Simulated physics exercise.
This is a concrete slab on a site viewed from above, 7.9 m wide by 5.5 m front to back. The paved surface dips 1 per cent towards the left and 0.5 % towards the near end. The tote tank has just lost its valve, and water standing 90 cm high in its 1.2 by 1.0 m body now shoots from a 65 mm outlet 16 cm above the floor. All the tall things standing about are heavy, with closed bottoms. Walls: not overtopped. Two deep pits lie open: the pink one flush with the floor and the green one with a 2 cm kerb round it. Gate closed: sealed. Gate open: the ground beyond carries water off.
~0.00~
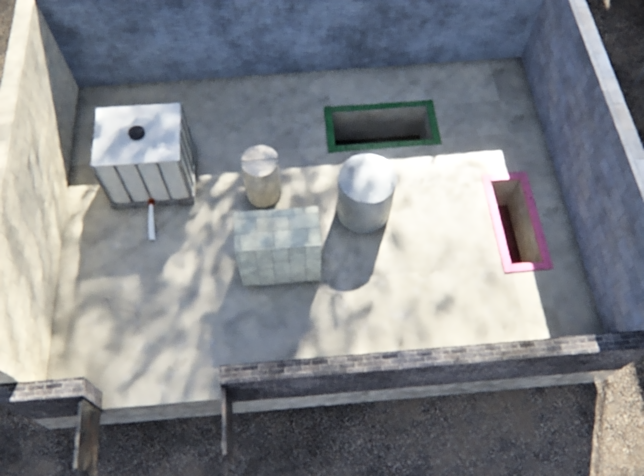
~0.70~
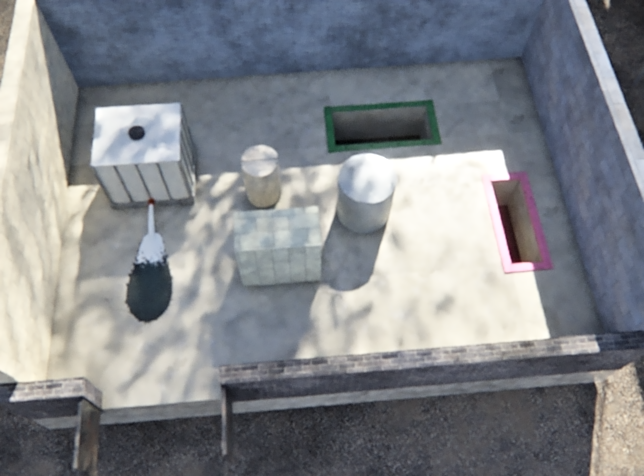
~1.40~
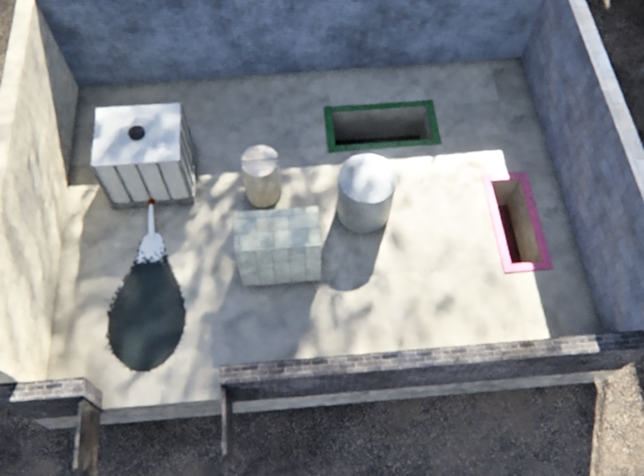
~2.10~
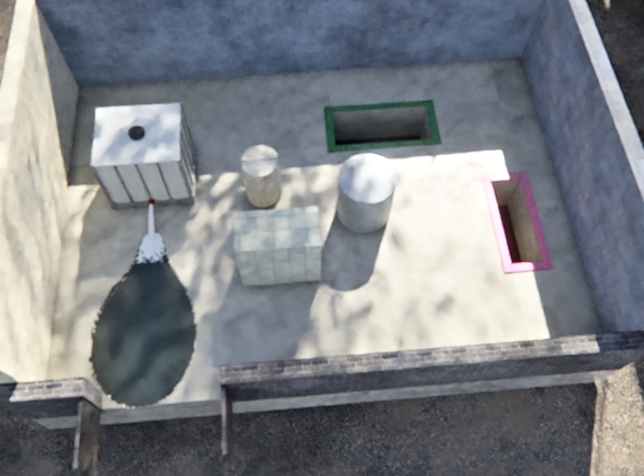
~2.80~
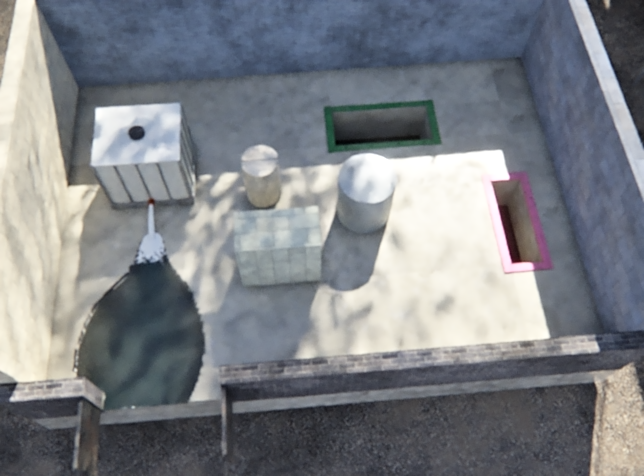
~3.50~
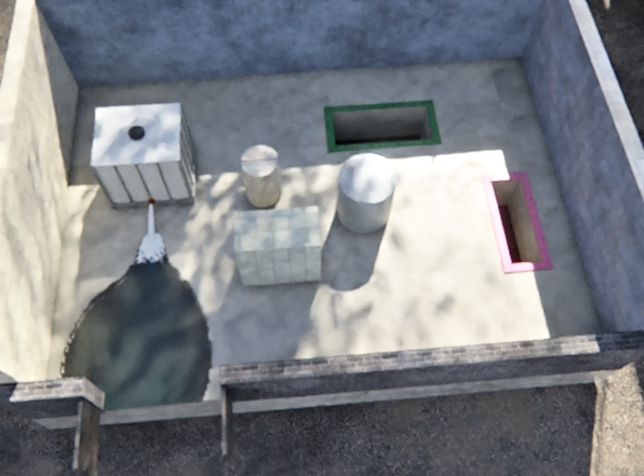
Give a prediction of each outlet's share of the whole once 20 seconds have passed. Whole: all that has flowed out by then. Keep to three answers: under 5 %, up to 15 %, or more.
I would say the gate opening takes over 15 %; the pink pit takes under 5 %; the green pit takes not even 5 %.
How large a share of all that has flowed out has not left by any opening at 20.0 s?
Roughly 38 per cent.
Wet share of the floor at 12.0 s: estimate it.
The flood covers close to 10 per cent of the floor.
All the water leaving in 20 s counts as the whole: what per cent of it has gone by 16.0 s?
I'd say some 75 per cent by then.
After 5.0 s water covers 10 % of the floor and is deepest (2 cm) near (45, 396); gone so far, the gate opening 8 %, the pink pit 0 %, the green pit 0 %.
After 8.0 s water covers 10 % of the floor and is deepest (3 cm) near (45, 396); gone so far, the gate opening 19 %, the pink pit 0 %, the green pit 0 %.
After 12.0 s water covers 10 % of the floor and is deepest (3 cm) near (45, 396); gone so far, the gate opening 34 %, the pink pit 0 %, the green pit 0 %.
After 16.0 s water covers 15 % of the floor and is deepest (3 cm) near (45, 396); gone so far, the gate opening 48 %, the pink pit 0 %, the green pit 0 %.
After 20.0 s water covers 15 % of the floor and is deepest (3 cm) near (45, 396); gone so far, the gate opening 63 %, the pink pit 0 %, the green pit 0 %.
